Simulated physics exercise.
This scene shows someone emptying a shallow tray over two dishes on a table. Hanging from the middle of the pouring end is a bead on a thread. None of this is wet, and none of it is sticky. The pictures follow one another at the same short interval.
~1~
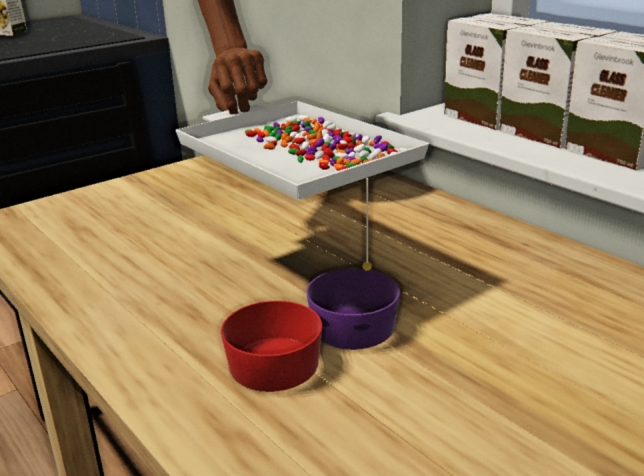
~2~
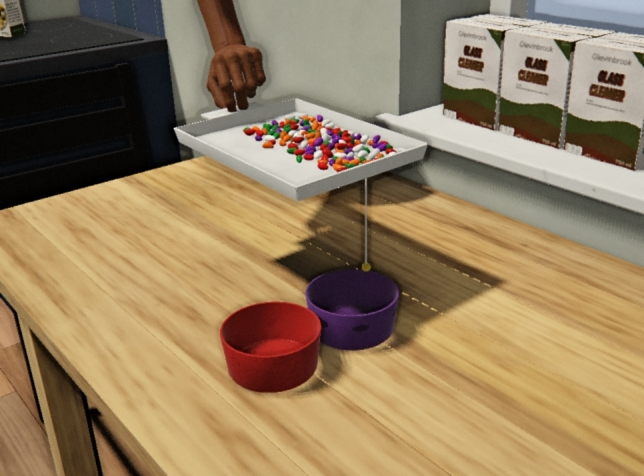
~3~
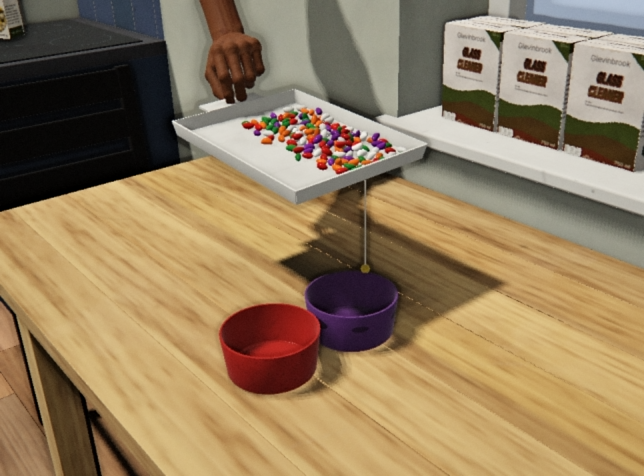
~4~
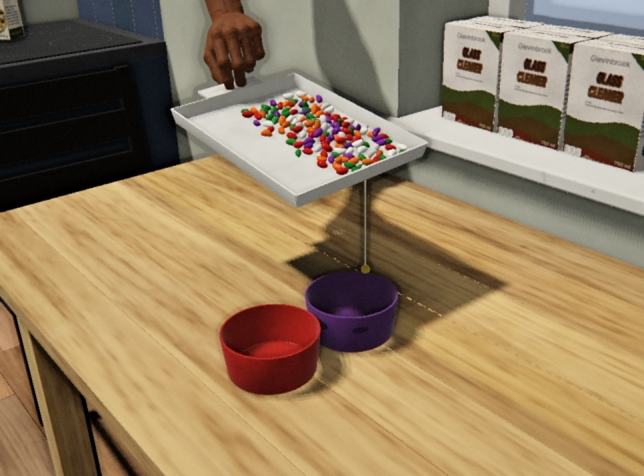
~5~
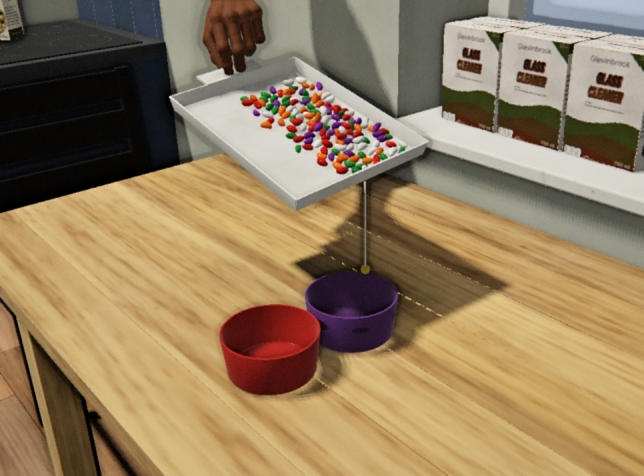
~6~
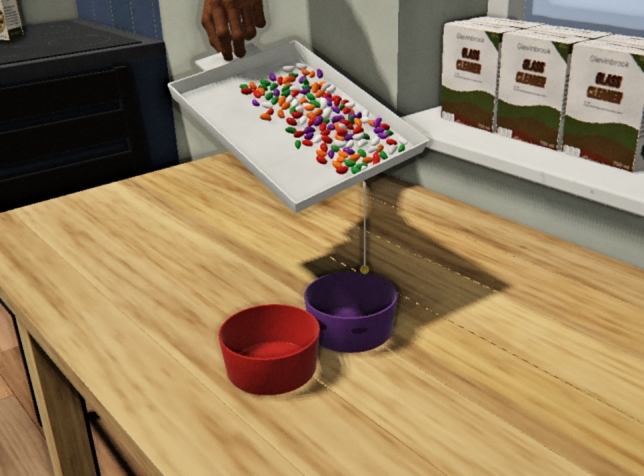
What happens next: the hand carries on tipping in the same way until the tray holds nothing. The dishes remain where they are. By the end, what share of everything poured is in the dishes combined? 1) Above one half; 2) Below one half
1.
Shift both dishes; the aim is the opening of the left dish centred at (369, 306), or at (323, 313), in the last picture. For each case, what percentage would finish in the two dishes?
40 and 80 %.
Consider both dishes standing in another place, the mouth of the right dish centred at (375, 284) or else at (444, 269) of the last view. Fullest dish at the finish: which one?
So: The one further left first, and the one further left second.
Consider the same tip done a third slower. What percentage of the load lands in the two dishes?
That works out at some 70 per cent.
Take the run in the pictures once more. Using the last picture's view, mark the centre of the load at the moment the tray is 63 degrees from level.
(335, 152).
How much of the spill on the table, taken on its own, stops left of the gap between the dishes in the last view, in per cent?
Estimate: Near 30 per cent.
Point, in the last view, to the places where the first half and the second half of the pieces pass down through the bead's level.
Initially about (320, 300); subsequently about (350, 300).
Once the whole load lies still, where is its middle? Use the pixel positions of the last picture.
Near pixel (335, 344).
Just after the last frame, tray tipped steeply; almost all on the tray; just a few in the air.
A moment on, tray tipped past a quarter turn; the larger part on the tray; about a tenth in the left dish; just a few in the right dish; just a few outside both; about a tenth in the air.
Further on, tray tipped past a quarter turn; roughly a third in the left dish; roughly a third in the right dish; roughly a third outside both.
When it is over, tray tipped past a quarter turn; roughly a third in the left dish; roughly a third in the right dish; roughly a third outside both.
